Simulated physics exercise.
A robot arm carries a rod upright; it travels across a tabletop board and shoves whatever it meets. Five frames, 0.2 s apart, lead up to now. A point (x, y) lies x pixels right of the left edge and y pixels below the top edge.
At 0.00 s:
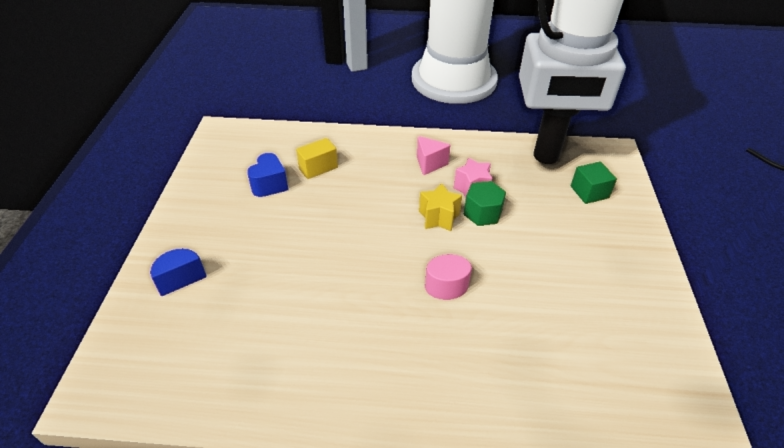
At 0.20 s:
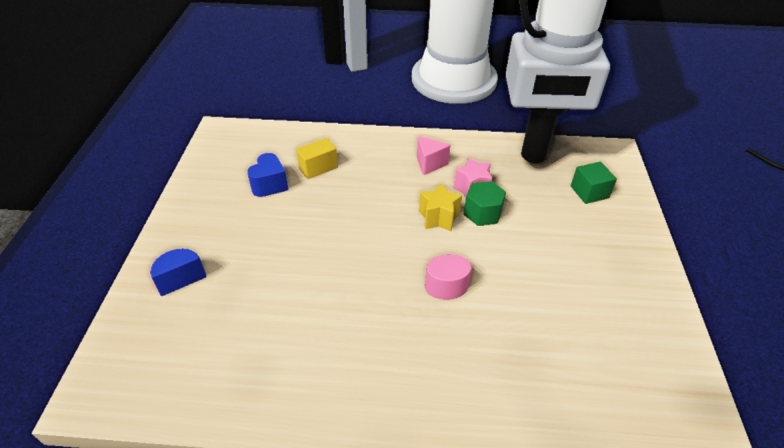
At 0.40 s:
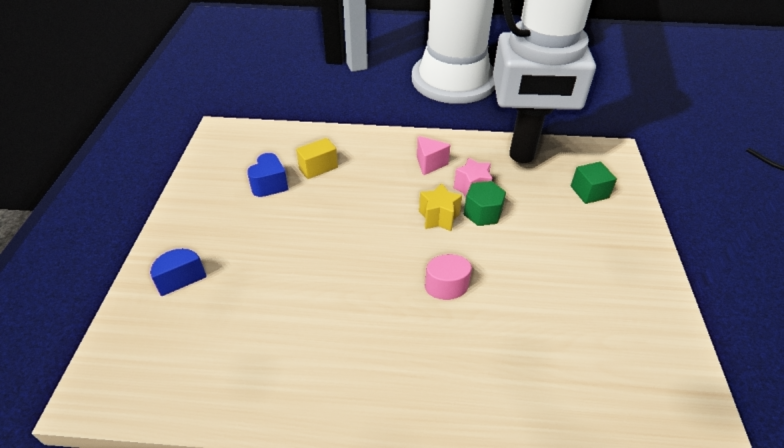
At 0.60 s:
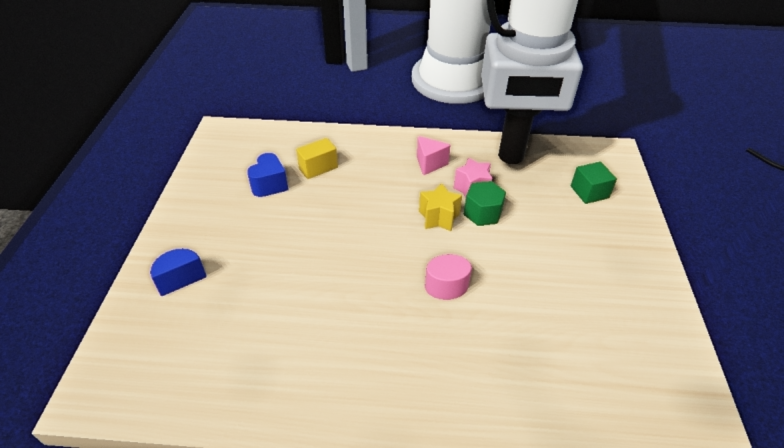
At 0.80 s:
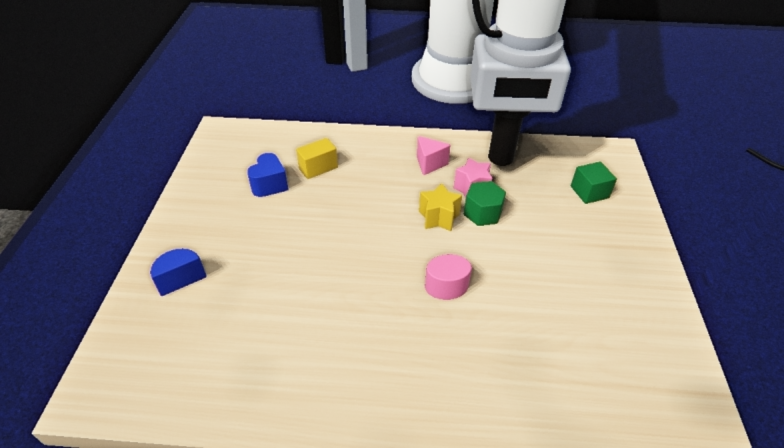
A pale wooden board lies on a dark blue surface, seen from above at an angle by a still camera. Blue and yellow blocks sit at the left, a pink triangle, pink star, yellow star and green hexagon cluster near the top centre above a pink disc, and another green block rests at right. A white robot arm slides its black rod slowly leftward along the far edge, touching no blocks.
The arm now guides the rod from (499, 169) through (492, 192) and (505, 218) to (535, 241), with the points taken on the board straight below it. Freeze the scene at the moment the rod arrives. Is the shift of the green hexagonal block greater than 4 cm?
My answer is no.
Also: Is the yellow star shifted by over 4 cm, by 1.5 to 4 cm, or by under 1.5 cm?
Below 1.5 cm.
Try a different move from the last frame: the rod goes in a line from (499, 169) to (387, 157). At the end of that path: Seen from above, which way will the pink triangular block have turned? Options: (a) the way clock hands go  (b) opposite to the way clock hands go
That would be b.
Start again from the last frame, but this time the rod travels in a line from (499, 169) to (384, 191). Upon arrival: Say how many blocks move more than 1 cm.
Displaced: One.
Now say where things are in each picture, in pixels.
In the first picture, tip of the rod at (546, 156), middles of tops, yellow star at (441, 197), pink star at (476, 169), green hexagonal block at (487, 193).
In the second picture, rod at (534, 155), nothing pushed.
In the third picture, rod at (522, 156), nothing pushed.
In the fourth picture, rod at (511, 157), nothing pushed.
In the fifth picture, rod at (501, 158), yellow star at (441, 197), pink star at (476, 169), green hexagonal block at (487, 193).
The first path, step by step. One third of the way, rod at (495, 182); pink star at (468, 172).
Two thirds of the way, rod at (507, 207); pink star at (467, 173); green hexagonal block at (484, 212), turned 50° clockwise.
At the end, rod at (538, 230); yellow star unmoved; pink star at (467, 173); green hexagonal block at (484, 213), turned 55° clockwise.
